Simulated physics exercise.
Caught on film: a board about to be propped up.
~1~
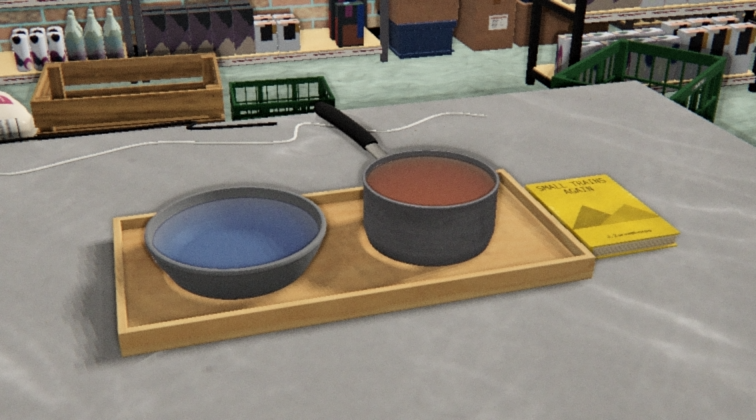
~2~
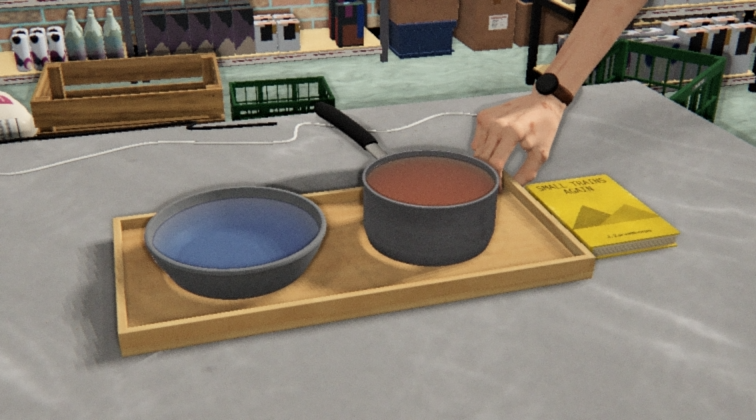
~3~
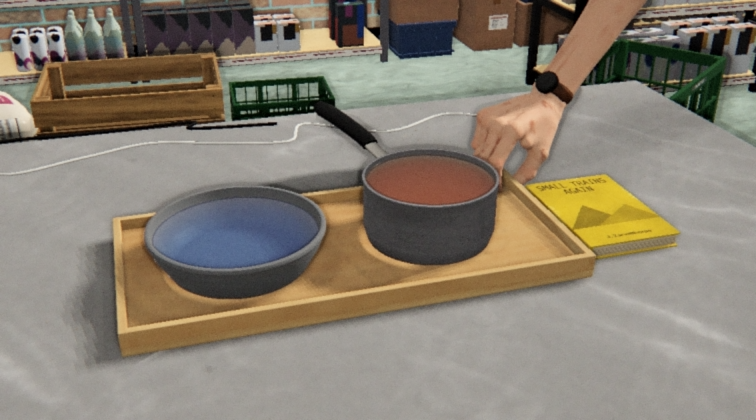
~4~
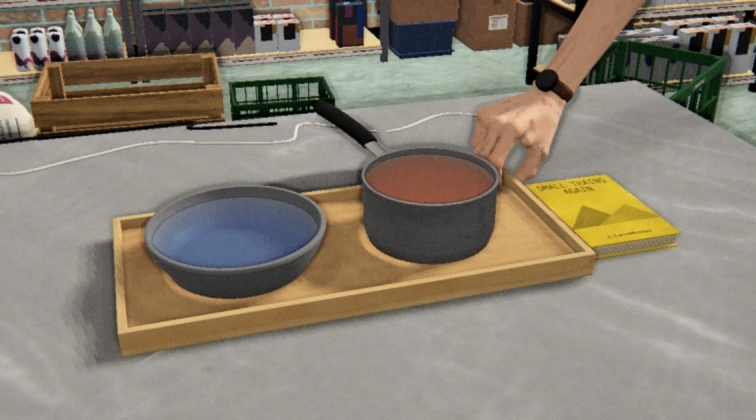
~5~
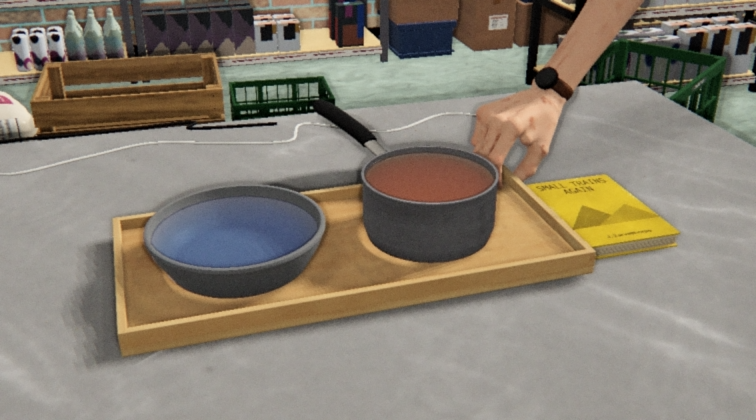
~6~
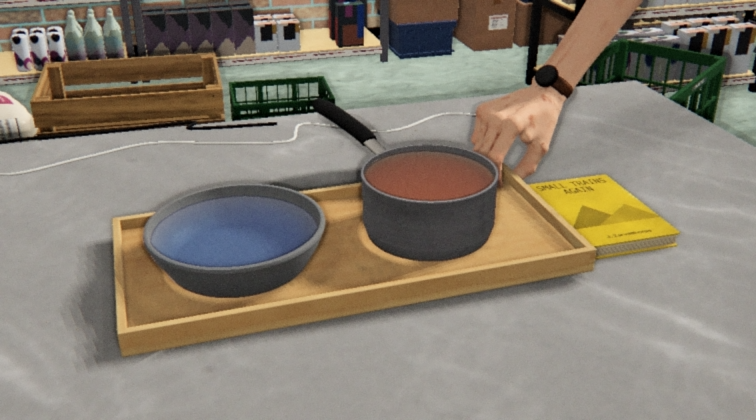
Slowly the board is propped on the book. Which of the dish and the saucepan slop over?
On the left the dish stays dry outside, on the right the saucepan stays dry outside.
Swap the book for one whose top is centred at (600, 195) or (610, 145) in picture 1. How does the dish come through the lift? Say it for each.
In turn: Copes, spills.
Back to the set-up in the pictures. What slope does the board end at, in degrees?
Near 2 degrees.
Next, the board slopes by about 2°; dish, its rim is dry; saucepan, its rim is dry.
After that, the board slopes by about 3°; dish, its rim is dry; saucepan, its rim is dry.
Finally, the board slopes by about 2°, resting on the book; dish, its rim is dry; saucepan, its rim is dry.
